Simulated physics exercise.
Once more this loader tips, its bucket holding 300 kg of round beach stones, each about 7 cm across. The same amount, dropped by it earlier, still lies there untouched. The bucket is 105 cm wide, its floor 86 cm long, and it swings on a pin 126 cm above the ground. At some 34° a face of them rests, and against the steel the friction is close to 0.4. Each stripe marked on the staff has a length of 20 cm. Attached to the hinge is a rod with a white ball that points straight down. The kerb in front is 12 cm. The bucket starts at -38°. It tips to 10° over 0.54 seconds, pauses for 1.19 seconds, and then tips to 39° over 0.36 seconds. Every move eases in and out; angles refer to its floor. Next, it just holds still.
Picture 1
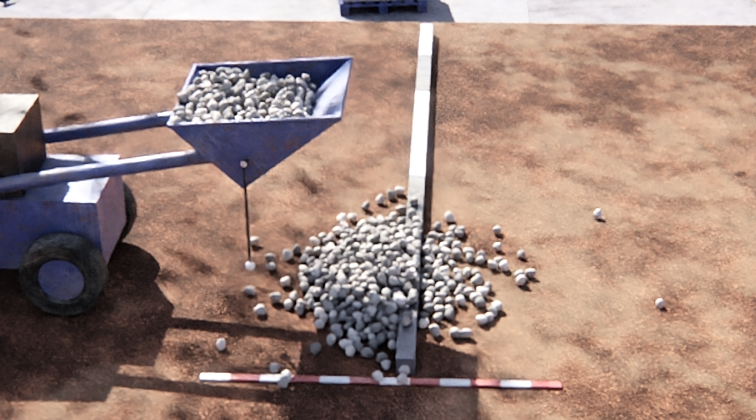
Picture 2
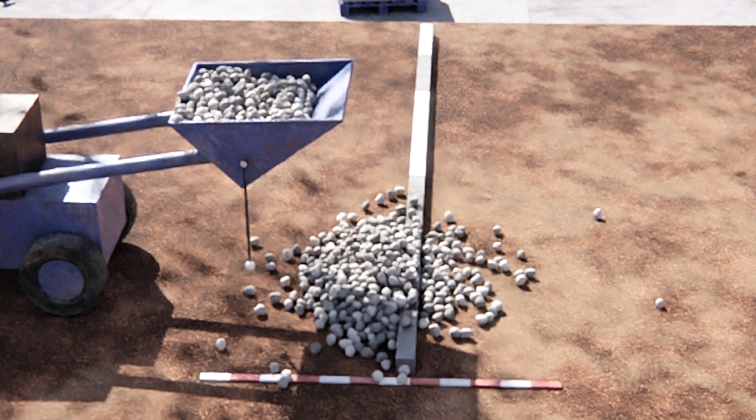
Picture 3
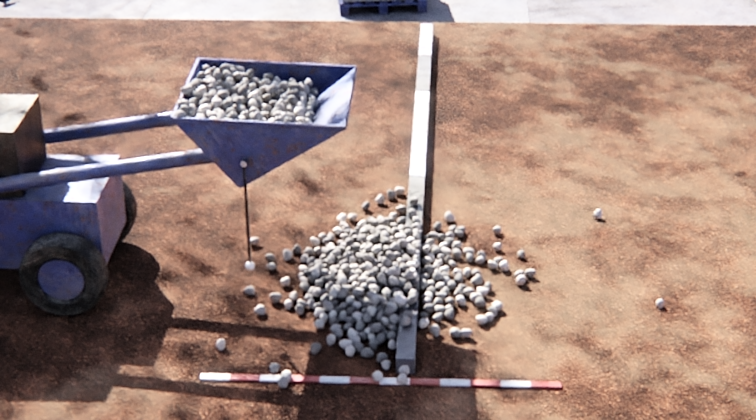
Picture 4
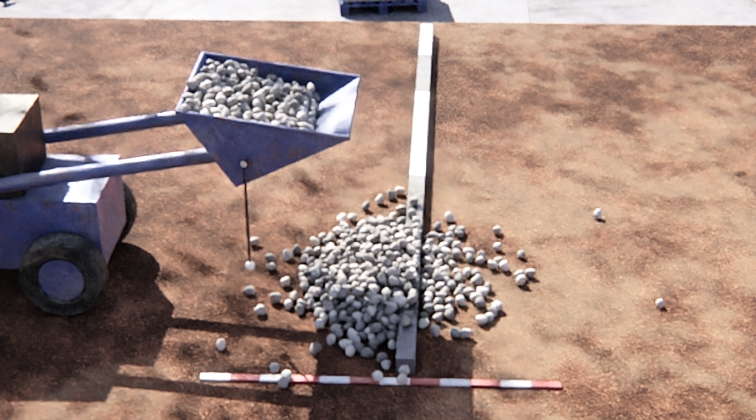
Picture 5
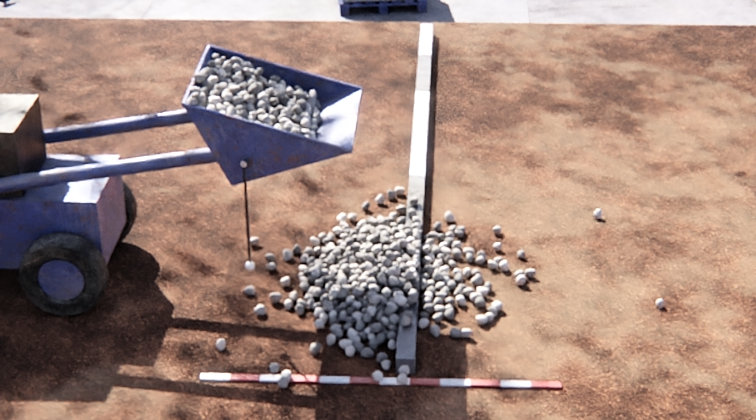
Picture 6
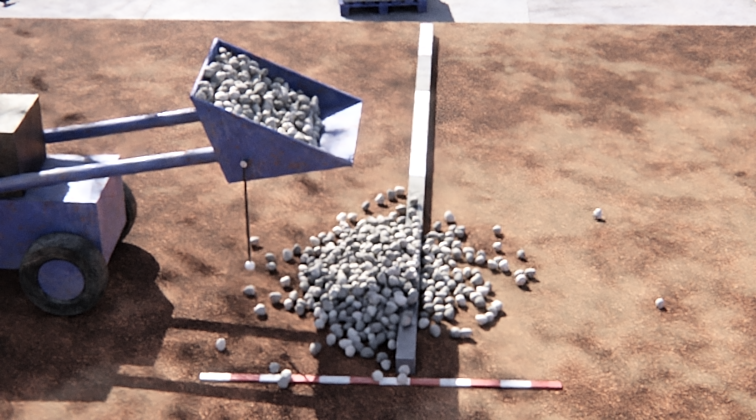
On reddish-brown ground, a loader's blue bucket of pale stones gradually tilting forward above a stone pile lying against a kerb.
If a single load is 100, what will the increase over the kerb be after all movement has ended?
The increase will be around 37 per cent.
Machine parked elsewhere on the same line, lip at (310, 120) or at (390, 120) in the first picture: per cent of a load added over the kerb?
10 % and 85 %.
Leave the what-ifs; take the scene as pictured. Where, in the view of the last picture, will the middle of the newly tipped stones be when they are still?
Middle: Approx. (390, 265) px.
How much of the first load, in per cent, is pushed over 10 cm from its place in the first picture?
10 %.
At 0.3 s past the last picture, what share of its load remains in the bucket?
It still holds about 100 per cent.
Then, 0.1 s after the last picture the floor is at 2°; in per cent of one load, 100 in the bucket, 84 on this side of the kerb, 16 over the kerb; the foremost stones are at (543, 261).
Then, 0.3 s after the last picture the floor is at 10°; in per cent of one load, 100 in the bucket, 84 on this side of the kerb, 16 over the kerb; the foremost stones are at (543, 261).
Then, 2.2 s after the last picture the floor is at 39°; in per cent of one load, 4 in the bucket, 151 on this side of the kerb, 45 over the kerb; the foremost stones are at (581, 296).
Then, 4.8 s after the last picture the floor is at 39°; in per cent of one load, 0 in the bucket, 147 on this side of the kerb, 53 over the kerb; the foremost stones are at (584, 297). Net gain over the kerb, 37.
